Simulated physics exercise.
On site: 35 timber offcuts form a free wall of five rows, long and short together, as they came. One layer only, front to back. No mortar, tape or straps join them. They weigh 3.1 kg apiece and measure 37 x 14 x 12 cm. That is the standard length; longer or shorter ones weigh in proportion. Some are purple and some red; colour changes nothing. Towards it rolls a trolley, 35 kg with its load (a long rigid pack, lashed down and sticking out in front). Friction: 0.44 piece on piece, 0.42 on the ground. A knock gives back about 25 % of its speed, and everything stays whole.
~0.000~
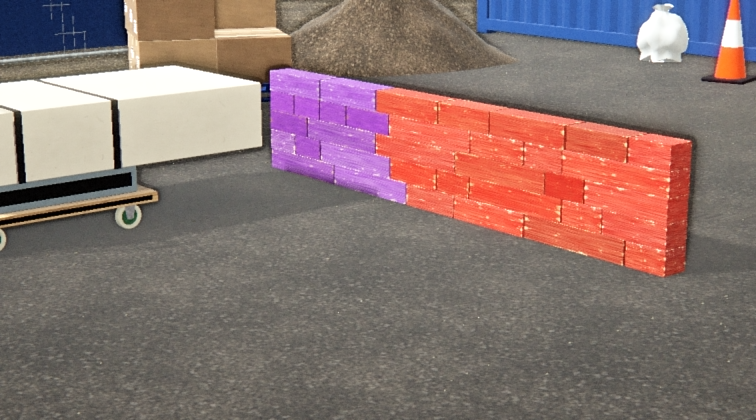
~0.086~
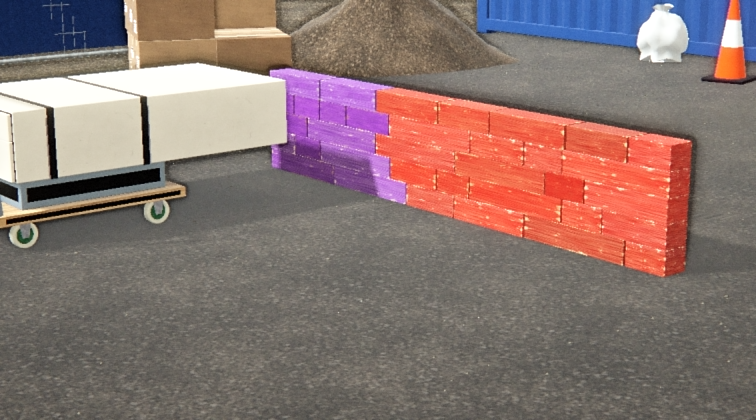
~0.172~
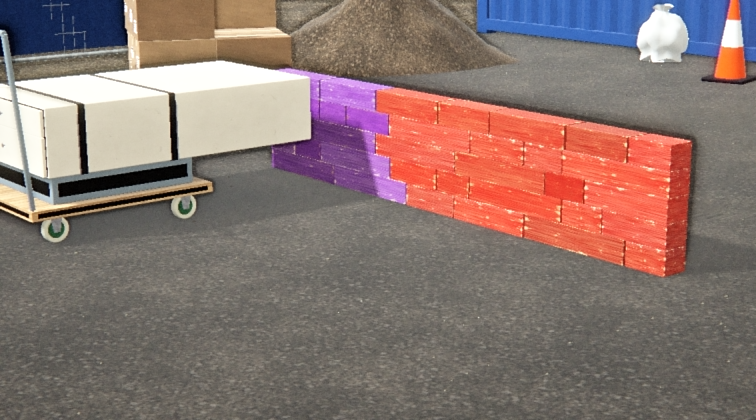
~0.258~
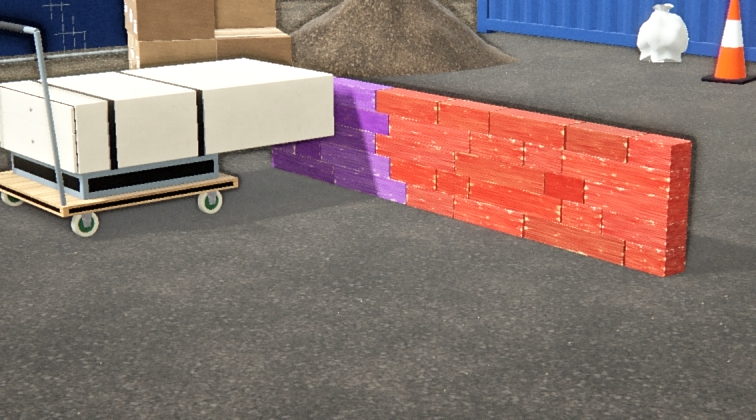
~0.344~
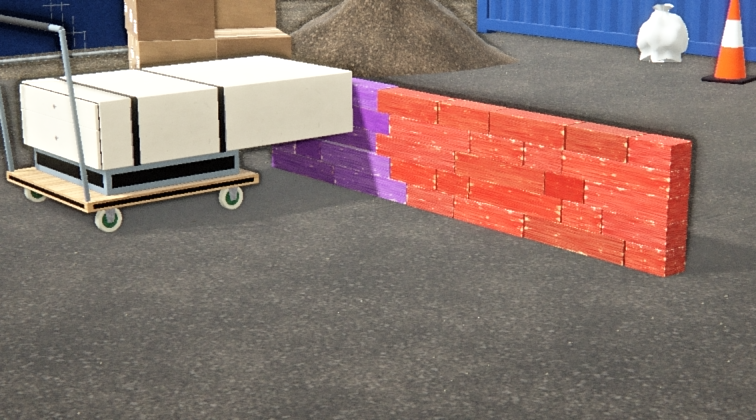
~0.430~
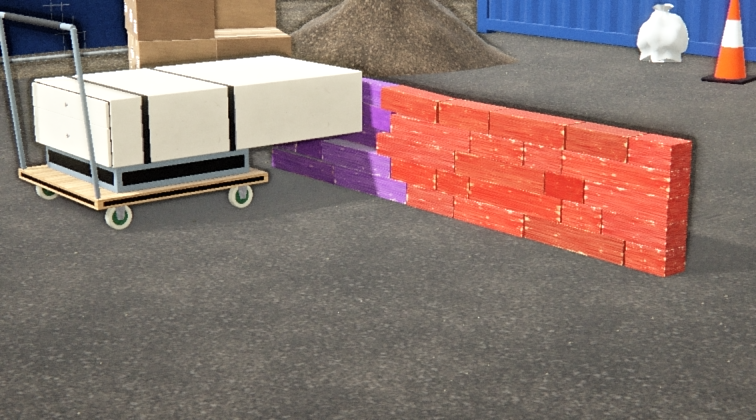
At the start, a trolley carrying a long, strapped white pack sits partly in view at the left, beside a low purple and red wall. It rolls right, bringing its handle into view, and then slows as the pack's front end covers much of the purple section, while the red section looks unchanged.
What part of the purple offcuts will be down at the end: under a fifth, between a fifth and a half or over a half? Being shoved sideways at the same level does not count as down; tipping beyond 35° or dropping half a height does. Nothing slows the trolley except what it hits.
Ending down: Over a half.
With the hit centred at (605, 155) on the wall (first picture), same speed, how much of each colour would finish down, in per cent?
In that case purple 0, red 60 per cent.
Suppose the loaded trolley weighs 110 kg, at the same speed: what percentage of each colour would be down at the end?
Then purple 80, red 0 per cent.
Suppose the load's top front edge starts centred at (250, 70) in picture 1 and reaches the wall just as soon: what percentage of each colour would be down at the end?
In that case purple 70, red 0 per cent.
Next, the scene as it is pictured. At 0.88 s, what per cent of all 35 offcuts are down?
25 per cent by then.
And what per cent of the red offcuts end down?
Ending so: Red 0 per cent.
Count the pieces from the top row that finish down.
The count is 3.
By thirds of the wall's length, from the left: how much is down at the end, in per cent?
In per cent: Left 70, middle 10, right 0.
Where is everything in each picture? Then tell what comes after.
In the first frame (each place is the centre of the face we see best), load (252, 103) 59 cm short of the wall; top purple offcut (294, 85); top red offcut (526, 130); all as stacked.
In the second frame, load (277, 100) 42 cm short of the wall; top purple offcut (294, 85).
In the third frame, load (302, 97) 26 cm short of the wall.
In the fourth frame, load (325, 94) 10 cm short of the wall.
In the fifth frame, load (344, 91) 29 mm into the wall's line; 8 have shifted.
In the sixth frame, load (354, 91) 10 cm into the wall's line; top red offcut (526, 130); 11 have shifted.
By 0.58 s, load 21 cm past the wall's line, still rolling; 8 of the 13 purple offcuts down (8 of 35 in all colours); top purple offcut tilted 39°, 13 cm lower.
By 0.88 s, load 40 cm past the wall's line, still rolling; 8 of the 13 purple offcuts down (9 of 35 in all colours); top purple offcut on its side.
When it is over (2.3 s), load 76 cm past the wall's line, still rolling; 9 of the 13 purple offcuts down (10 of 35 in all colours); top purple offcut on its side; top red offcut unmoved. That is 69 per cent. In pixels of the last frame, middles, top purple offcut near (444, 143), top red offcut near (536, 129).
